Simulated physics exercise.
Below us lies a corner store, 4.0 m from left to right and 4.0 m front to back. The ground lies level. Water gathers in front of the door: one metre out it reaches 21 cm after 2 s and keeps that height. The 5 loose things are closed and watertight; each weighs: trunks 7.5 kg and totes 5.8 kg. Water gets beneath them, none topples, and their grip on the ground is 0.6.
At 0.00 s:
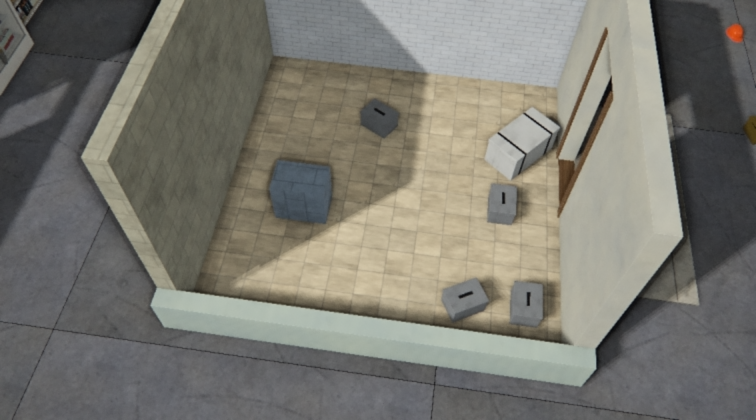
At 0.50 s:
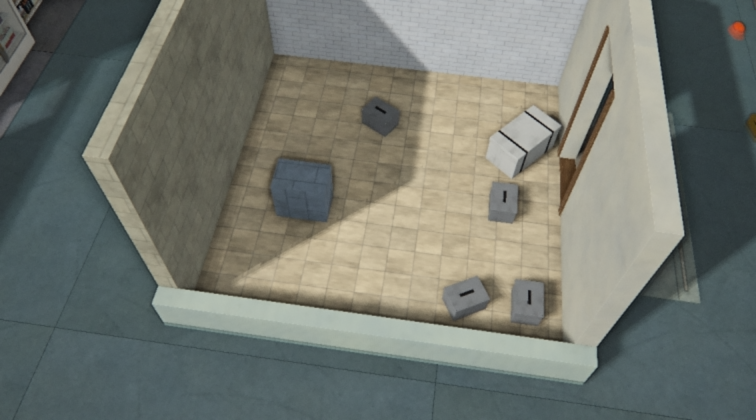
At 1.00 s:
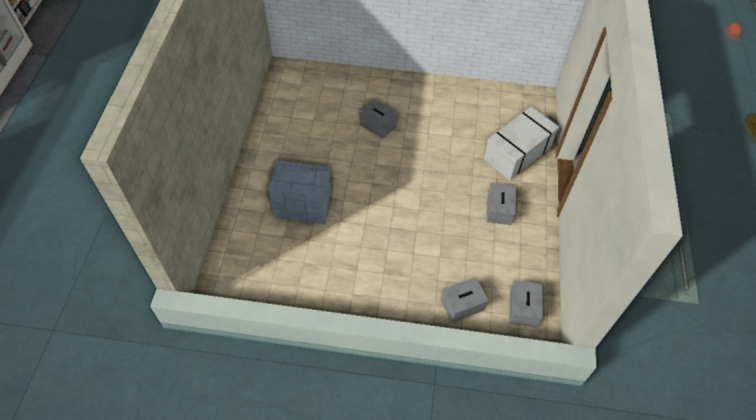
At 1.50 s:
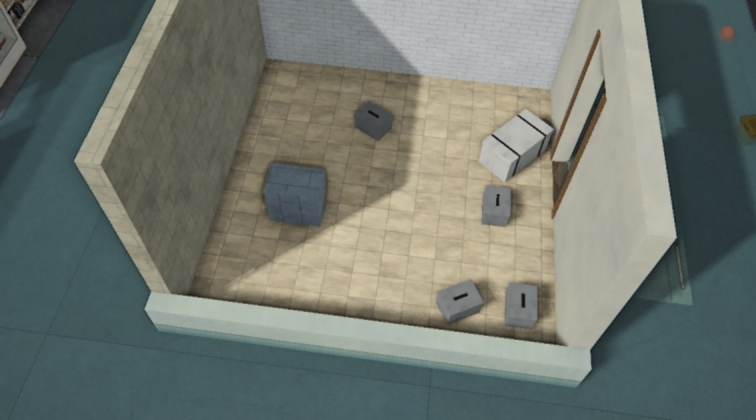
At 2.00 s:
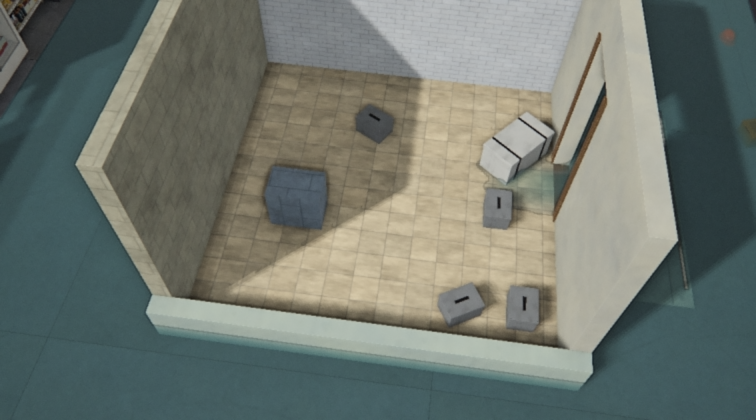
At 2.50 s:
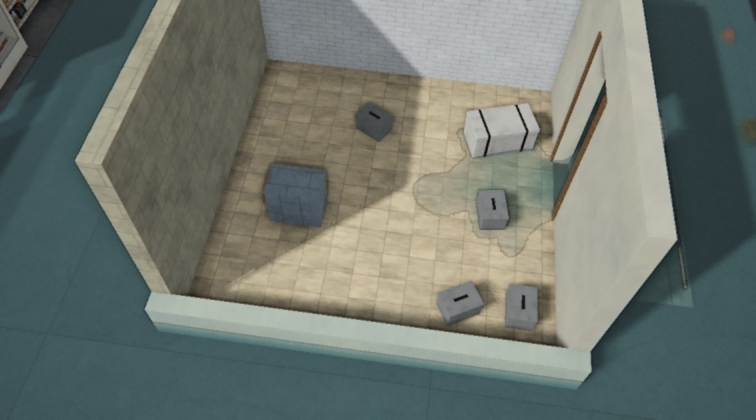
A small store room with pale walls and a tan tiled floor is seen from high above, its top open. A blue-grey block sits left of centre, four grey boxes with dark slots lie around the floor, and a black-strapped white trunk rests by the right-hand doorway. Water turns the ground outside teal, the view shifts slightly, then water spreads in through the doorway, and the trunk swings and slides left while the nearest grey box shifts slightly.
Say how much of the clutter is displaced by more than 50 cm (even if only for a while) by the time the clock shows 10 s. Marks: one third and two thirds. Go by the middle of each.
It is one to two thirds.
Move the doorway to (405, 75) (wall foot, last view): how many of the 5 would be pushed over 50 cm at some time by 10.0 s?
In that case 5 of them.
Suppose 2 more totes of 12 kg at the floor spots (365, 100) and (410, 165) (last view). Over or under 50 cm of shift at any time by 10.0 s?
In that order: Under, less.
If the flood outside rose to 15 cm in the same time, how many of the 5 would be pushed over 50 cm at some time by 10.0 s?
In that case 2 of them.
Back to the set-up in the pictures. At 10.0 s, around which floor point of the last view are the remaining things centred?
Near (430, 232).
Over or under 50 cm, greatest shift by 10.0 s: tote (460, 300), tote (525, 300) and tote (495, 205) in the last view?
In turn: Under, short of it, over.
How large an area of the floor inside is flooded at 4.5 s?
Roughly 12 m2.
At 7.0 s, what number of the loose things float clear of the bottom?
At that moment 2.
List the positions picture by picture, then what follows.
A trunk at (525, 133) rests on the ground; a tote at (503, 199) rests on the ground; 0.0 m2 under water; 0 of 5 have shifted, in the first picture.
A trunk at (526, 132) rests on the ground; a tote at (505, 197) rests on the ground; 0.0 m2 under water; 0 of 5 have shifted, in the second picture.
A trunk at (524, 133) rests on the ground; a tote at (503, 198) rests on the ground; water covers 0.0 m2; 0 of 5 have shifted, in the third picture.
A trunk at (519, 135), on the bottom; a tote at (498, 200), on the bottom; water covers 0.0 m2; 0 of 5 have shifted, in the fourth picture.
A trunk at (520, 138) rests on the ground; a tote at (499, 203) rests on the ground; water covers 0.4 m2; 0 of 5 have shifted, in the fifth picture.
A trunk at (503, 120), on the bottom, 31 cm from its start; a tote at (494, 204), on the bottom, 7 cm from its start; 1.6 m2 under water; 2 of 5 have shifted, in the sixth picture.
After 3.5 s 2 of 5 are over 50 cm from their spots; 0 afloat.
After 4.5 s 2 of 5 are over 50 cm from their spots; 0 afloat.
After 7.0 s 2 of 5 are over 50 cm from their spots; 2 afloat.
After 10.0 s 3 of 5 are over 50 cm from their spots, and 3 have been at some point; 3 afloat.
